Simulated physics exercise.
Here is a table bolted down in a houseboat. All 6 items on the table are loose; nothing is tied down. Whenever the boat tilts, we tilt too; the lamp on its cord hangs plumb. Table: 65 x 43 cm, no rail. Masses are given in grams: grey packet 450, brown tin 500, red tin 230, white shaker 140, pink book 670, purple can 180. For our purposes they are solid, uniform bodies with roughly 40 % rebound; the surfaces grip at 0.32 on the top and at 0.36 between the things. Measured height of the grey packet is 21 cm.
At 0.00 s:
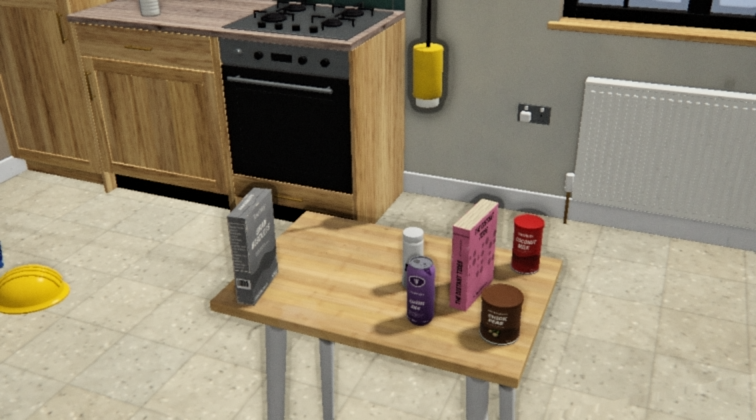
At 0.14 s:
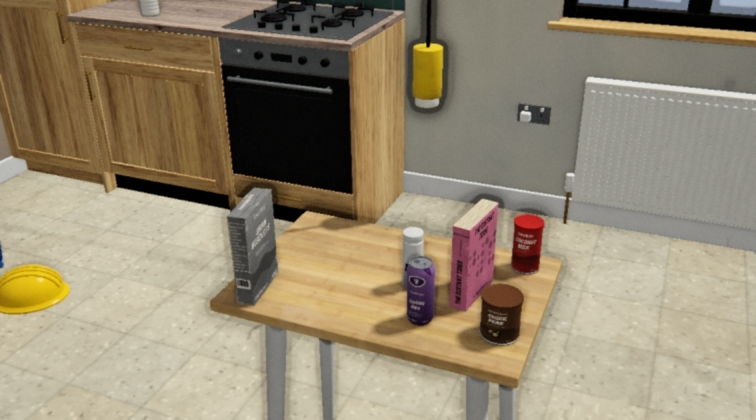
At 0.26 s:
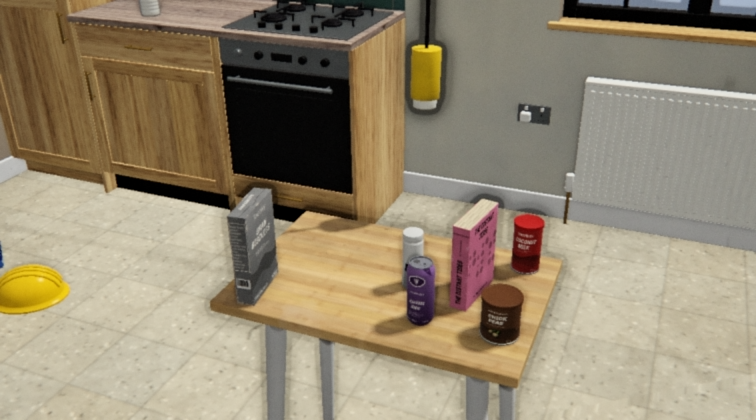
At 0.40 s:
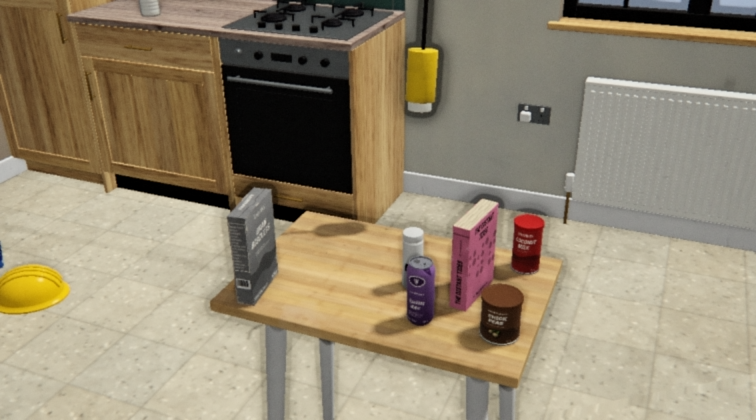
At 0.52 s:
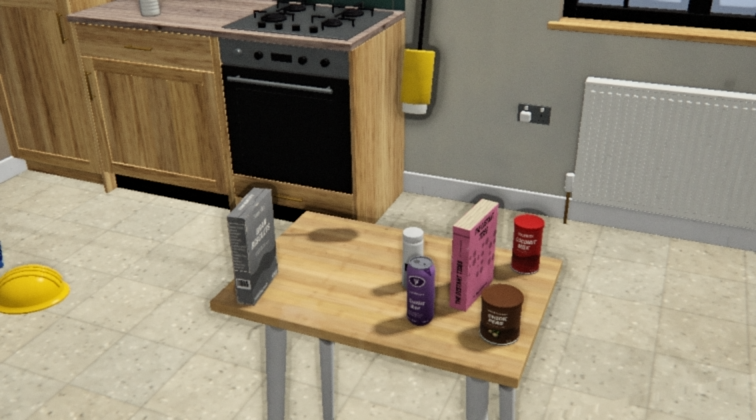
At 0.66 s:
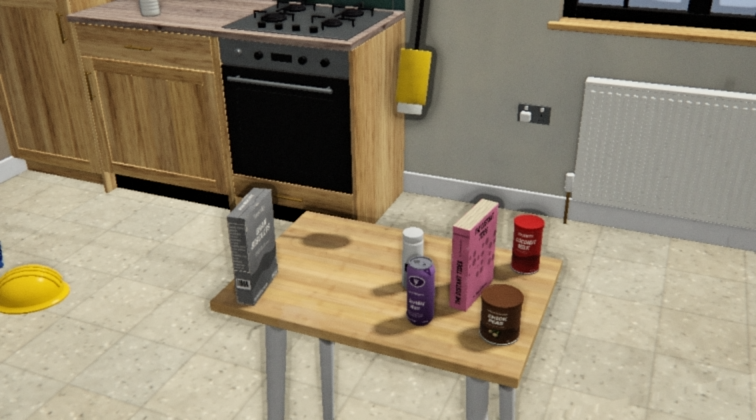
In a kitchen with an oven and a white radiator, a grey packet, a white shaker, a purple can, a pink book, a red tin and a brown tin stand on a small wooden table. The yellow lamp hanging behind starts upright, then gradually swings left, while everything on the table stays in place.
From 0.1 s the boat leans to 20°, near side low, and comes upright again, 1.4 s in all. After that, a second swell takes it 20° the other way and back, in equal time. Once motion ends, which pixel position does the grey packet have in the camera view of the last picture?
Its pixel position is about (254, 246).
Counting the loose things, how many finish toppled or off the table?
Total: 0.
Around 1.06 s, boat heeled 14°, near side down; grey packet shifted 2 cm near (248, 251); white shaker shifted 2 cm; pink book shifted 2 cm.
Around 2.36 s, boat heeled 18°, far side down.
Finally (3.4 s), all 6 still in place (within 5 cm). Final places as that camera would see them, grey packet near (254, 246).
